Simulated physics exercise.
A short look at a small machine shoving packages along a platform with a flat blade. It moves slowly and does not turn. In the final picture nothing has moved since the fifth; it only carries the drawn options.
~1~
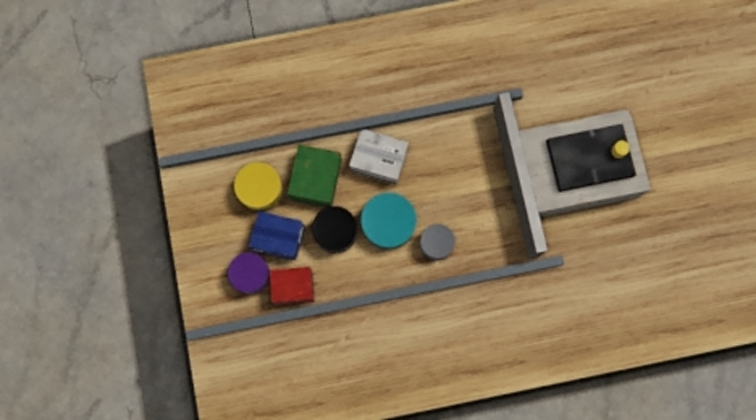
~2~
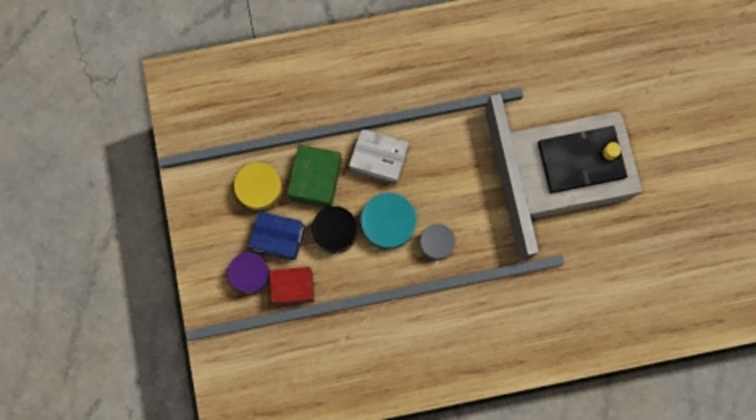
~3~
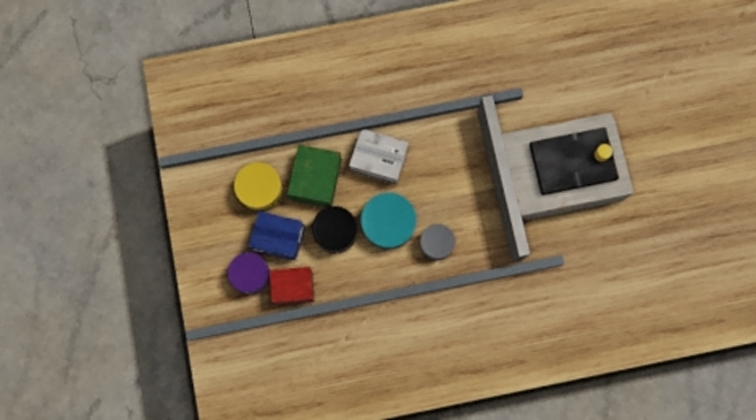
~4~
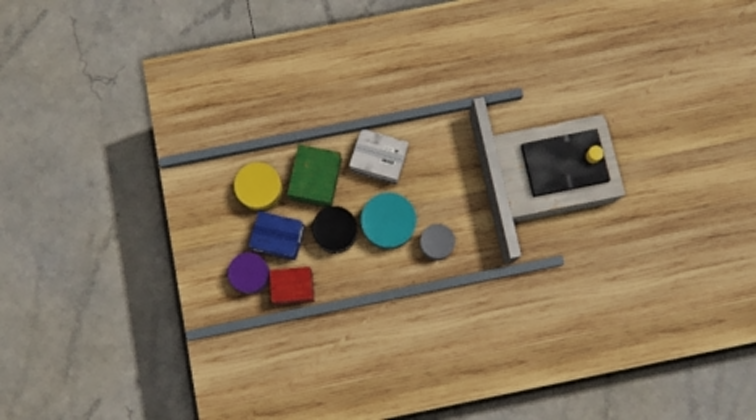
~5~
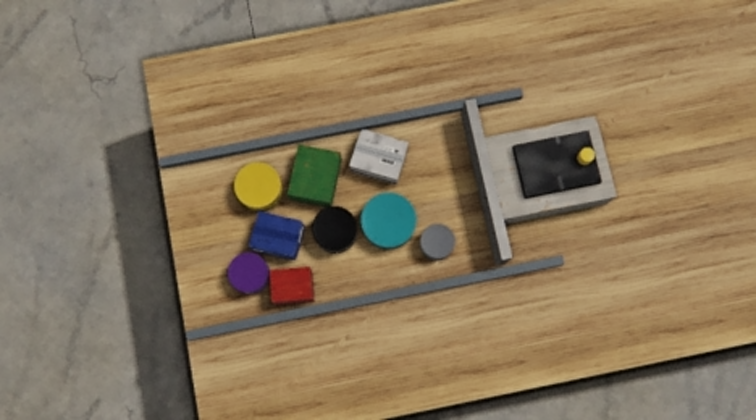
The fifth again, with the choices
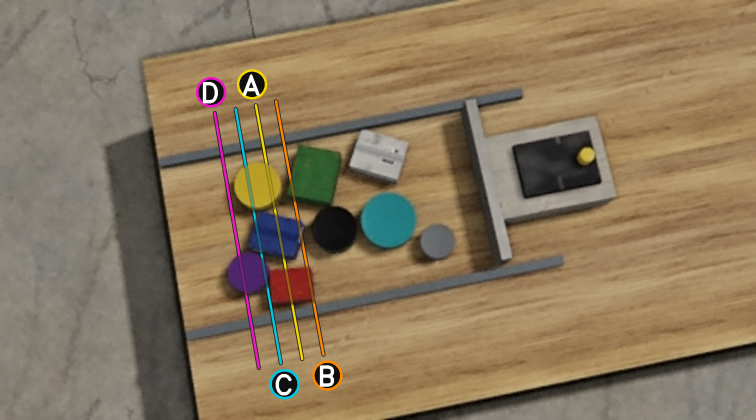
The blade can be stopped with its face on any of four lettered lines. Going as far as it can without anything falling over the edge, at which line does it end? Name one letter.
It should halt at B.
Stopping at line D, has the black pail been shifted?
By then, yes.
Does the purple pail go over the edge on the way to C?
Yes.
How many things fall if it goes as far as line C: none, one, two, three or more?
In all, three or more.
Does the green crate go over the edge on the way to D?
By then, yes.
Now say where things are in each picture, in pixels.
Green crate (315, 176); red crate (292, 286); purple pail (250, 274), in the first picture.
Robot (577, 160); turquoise pail (389, 222), in the second picture.
Robot (568, 162); yellow pail (259, 188), in the third picture.
Robot (559, 164); white parcel (379, 157), in the fourth picture.
Robot (551, 165); green crate (315, 176); red crate (292, 286); purple pail (250, 274), in the fifth picture.
On the marked copy, A at (278, 229); B at (299, 224); C at (258, 233); D at (236, 237).
Following B. Soon after the start, robot (483, 179); grey pail (408, 255); white parcel (373, 159).
Later, robot (415, 192); blue parcel (231, 235); yellow pail (225, 193).
In the end, robot (364, 202); blue parcel (179, 241); yellow pail (174, 198); nothing has fallen.
As for the rest, A drops the yellow pail and blue parcel; C drops the yellow pail, blue parcel and purple pail; D drops the black pail, yellow pail, blue parcel, green crate and purple pail.
